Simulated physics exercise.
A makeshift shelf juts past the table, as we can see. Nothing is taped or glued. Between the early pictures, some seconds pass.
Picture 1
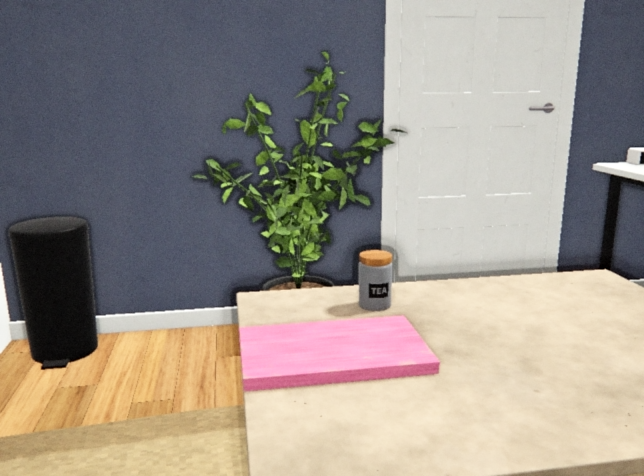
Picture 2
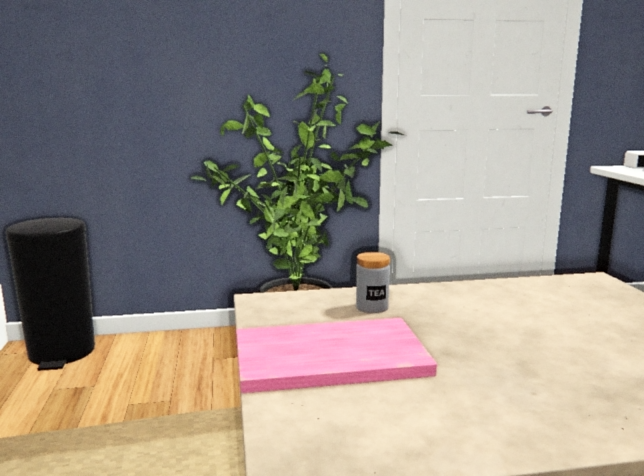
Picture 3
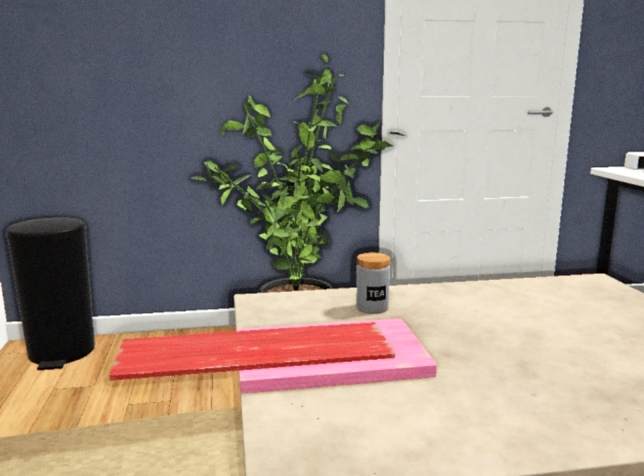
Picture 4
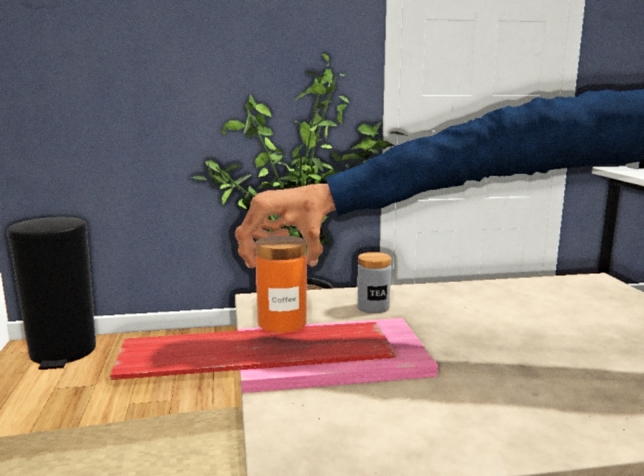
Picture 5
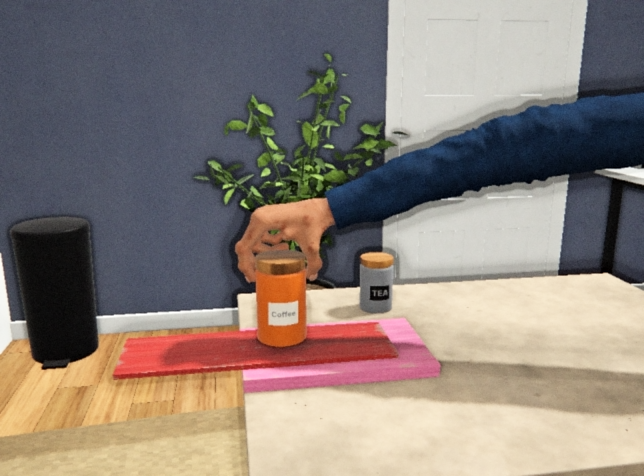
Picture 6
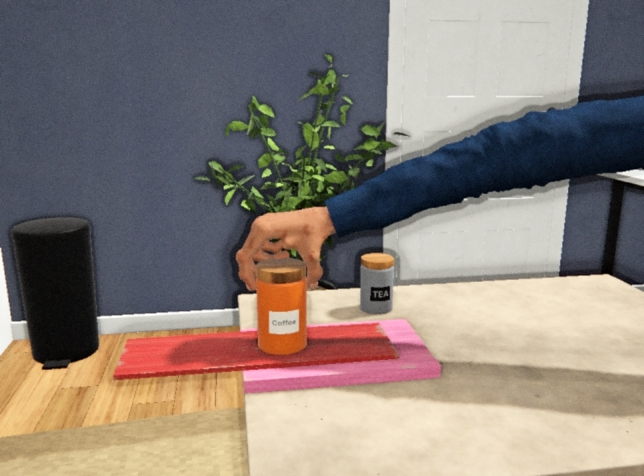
A hand in a blue sleeve lowered an orange coffee jar onto a red board, which had appeared on top of a pink slab and stuck out past the table's left edge, near a grey tea jar.
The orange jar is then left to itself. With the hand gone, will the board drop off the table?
Pretty sure it stays up there.
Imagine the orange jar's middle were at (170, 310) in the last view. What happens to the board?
Outcome: Falls.
Then, 0.50 s on from there, no change.
Then, 1.50 s on from there, things are still on the move.
Then, 2.20 s on from there, no change.
In the end, all 4 unmoved. At the end, from the last picture's camera, orange jar near (282, 306). The board keeps its balance.
